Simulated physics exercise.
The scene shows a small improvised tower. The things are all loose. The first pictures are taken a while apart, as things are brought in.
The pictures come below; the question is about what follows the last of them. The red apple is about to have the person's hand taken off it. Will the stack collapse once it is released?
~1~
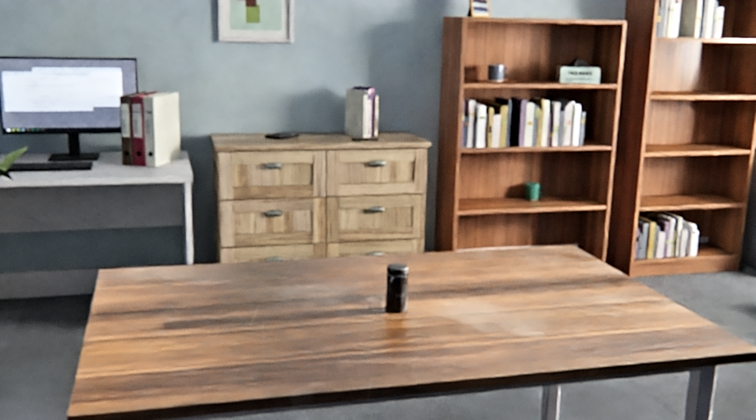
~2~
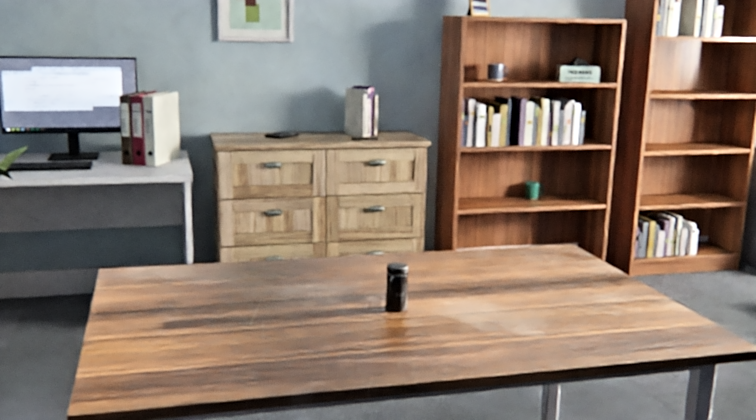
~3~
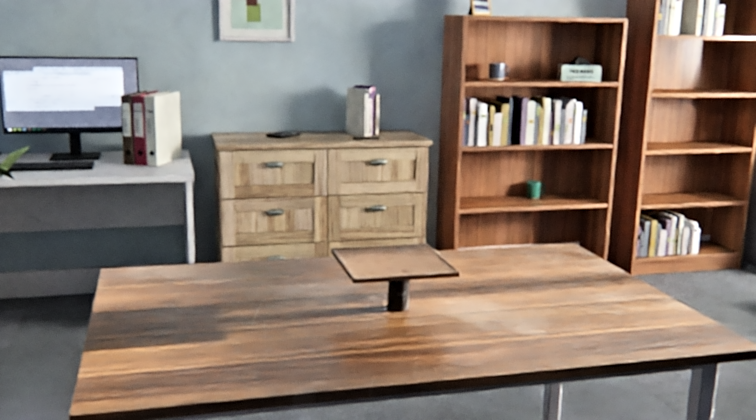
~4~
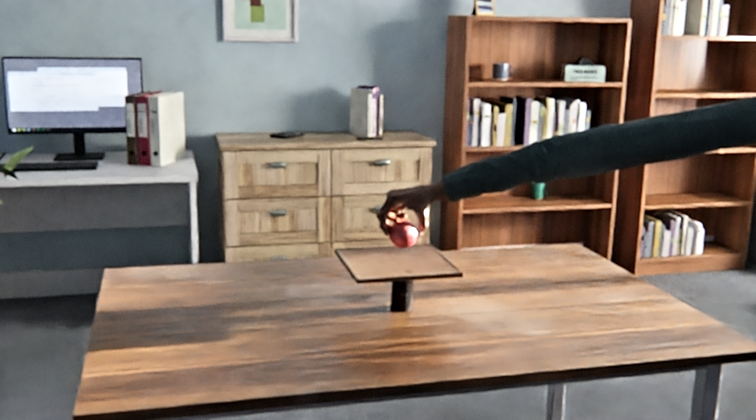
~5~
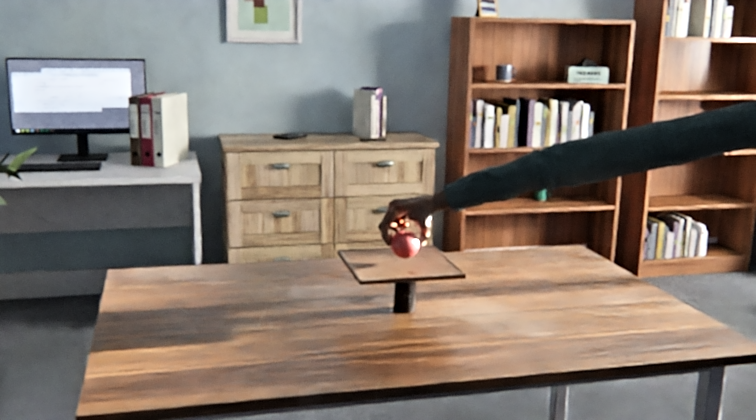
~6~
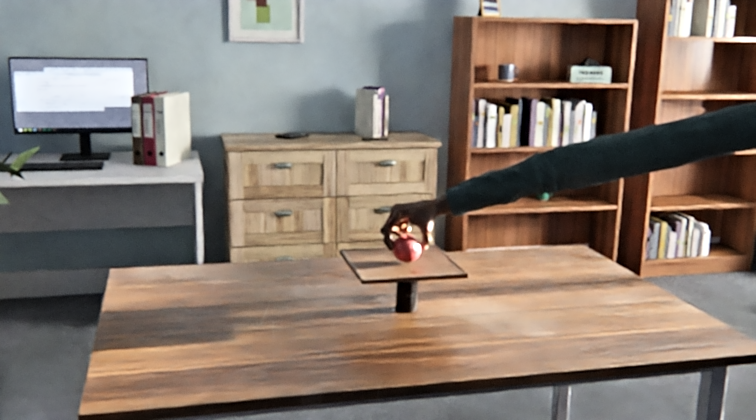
No, oh, it remains standing just fine.
Then, 0.20 s after the last picture, nothing has stirred.
Then, 0.40 s after the last picture, red apple resting near (406, 249).
At rest, all 3 in place. Seen from the same camera at the end, red apple near (406, 249). The stack keeps its balance.
